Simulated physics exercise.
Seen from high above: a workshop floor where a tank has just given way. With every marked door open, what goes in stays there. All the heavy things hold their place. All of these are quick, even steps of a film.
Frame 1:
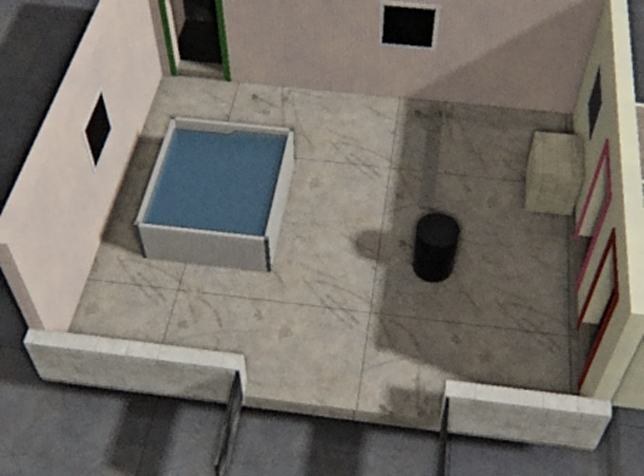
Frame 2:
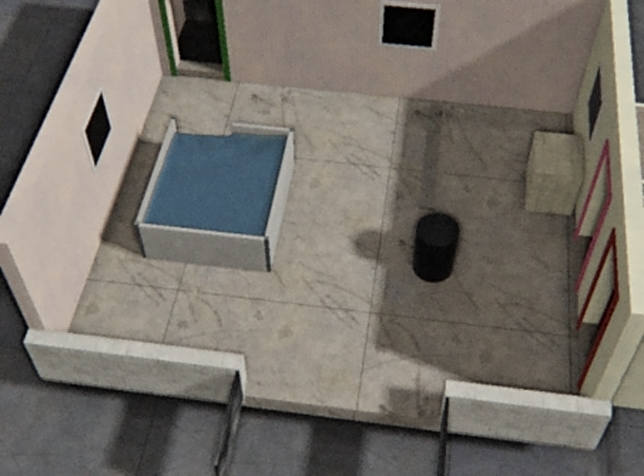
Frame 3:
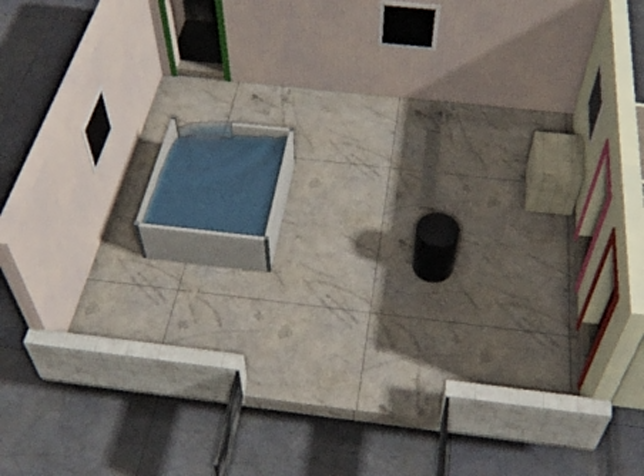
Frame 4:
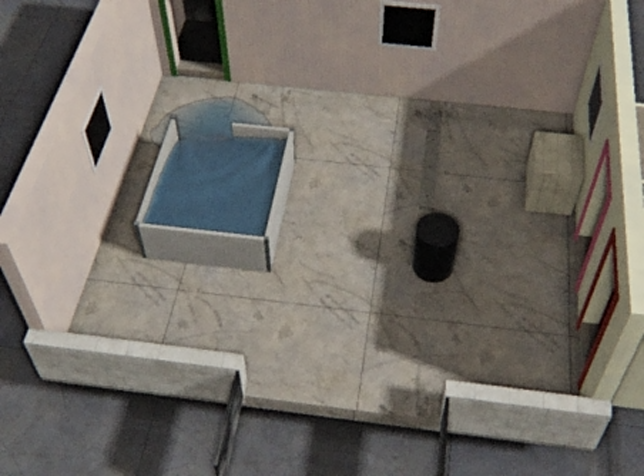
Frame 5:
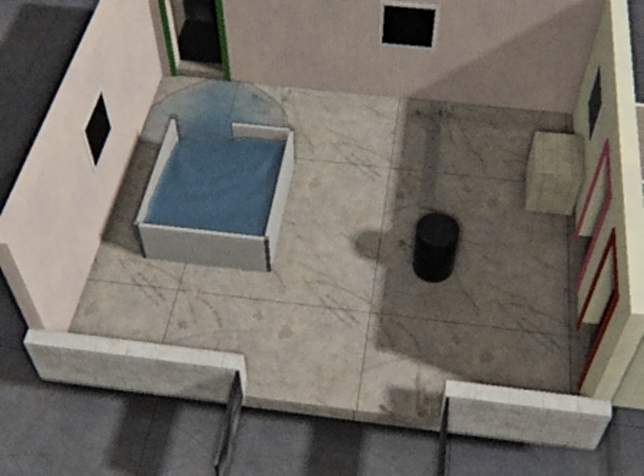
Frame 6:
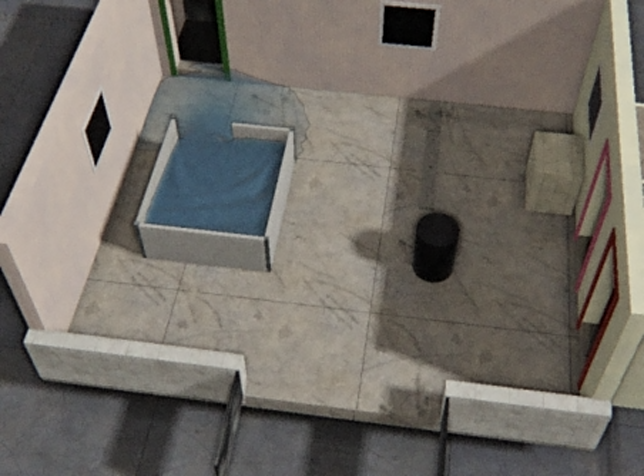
In this clip, seen from high above, a gap appears in the far wall of a square tank of still blue water, and water pours through it, spreading across the pale floor toward the wall with the green-framed doorway.
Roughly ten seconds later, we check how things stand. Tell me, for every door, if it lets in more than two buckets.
The pink door does not top two buckets; the red door does not top two buckets; the green door tops two buckets.
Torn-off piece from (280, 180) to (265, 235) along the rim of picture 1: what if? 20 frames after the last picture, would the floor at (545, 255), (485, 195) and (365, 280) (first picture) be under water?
In turn: Swamped, swamped, swamped.
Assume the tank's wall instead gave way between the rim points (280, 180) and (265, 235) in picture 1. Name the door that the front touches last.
It is the door marked green.
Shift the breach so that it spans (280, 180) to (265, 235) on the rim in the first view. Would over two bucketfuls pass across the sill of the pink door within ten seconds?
In that case the pink door stays inside the limit.
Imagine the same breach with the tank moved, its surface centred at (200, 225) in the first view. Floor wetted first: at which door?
First: The green-painted one.
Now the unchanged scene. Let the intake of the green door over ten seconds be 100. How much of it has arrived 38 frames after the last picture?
About 100 per cent.
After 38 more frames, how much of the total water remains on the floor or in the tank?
I reckon around 88 in a hundred.
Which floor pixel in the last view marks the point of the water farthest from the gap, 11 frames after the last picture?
The farthest point of the front sits at (471, 106).
A moment on, water covers 10 % of the floor; the pink door not reached, the red door not reached, the green door over two buckets in.
Next, water covers 20 % of the floor; the pink door not reached, the red door not reached, the green door far over two buckets in.
Then, water covers 40 % of the floor; the pink door not reached, the red door not reached, the green door far over two buckets in.
Later, water covers 70 % of the floor; the pink door wet at the sill, nothing in, the red door not reached, the green door far over two buckets in.
In the end, water covers 95 % of the floor; the pink door wet at the sill, nothing in, the red door wet at the sill, nothing in, the green door far over two buckets in.
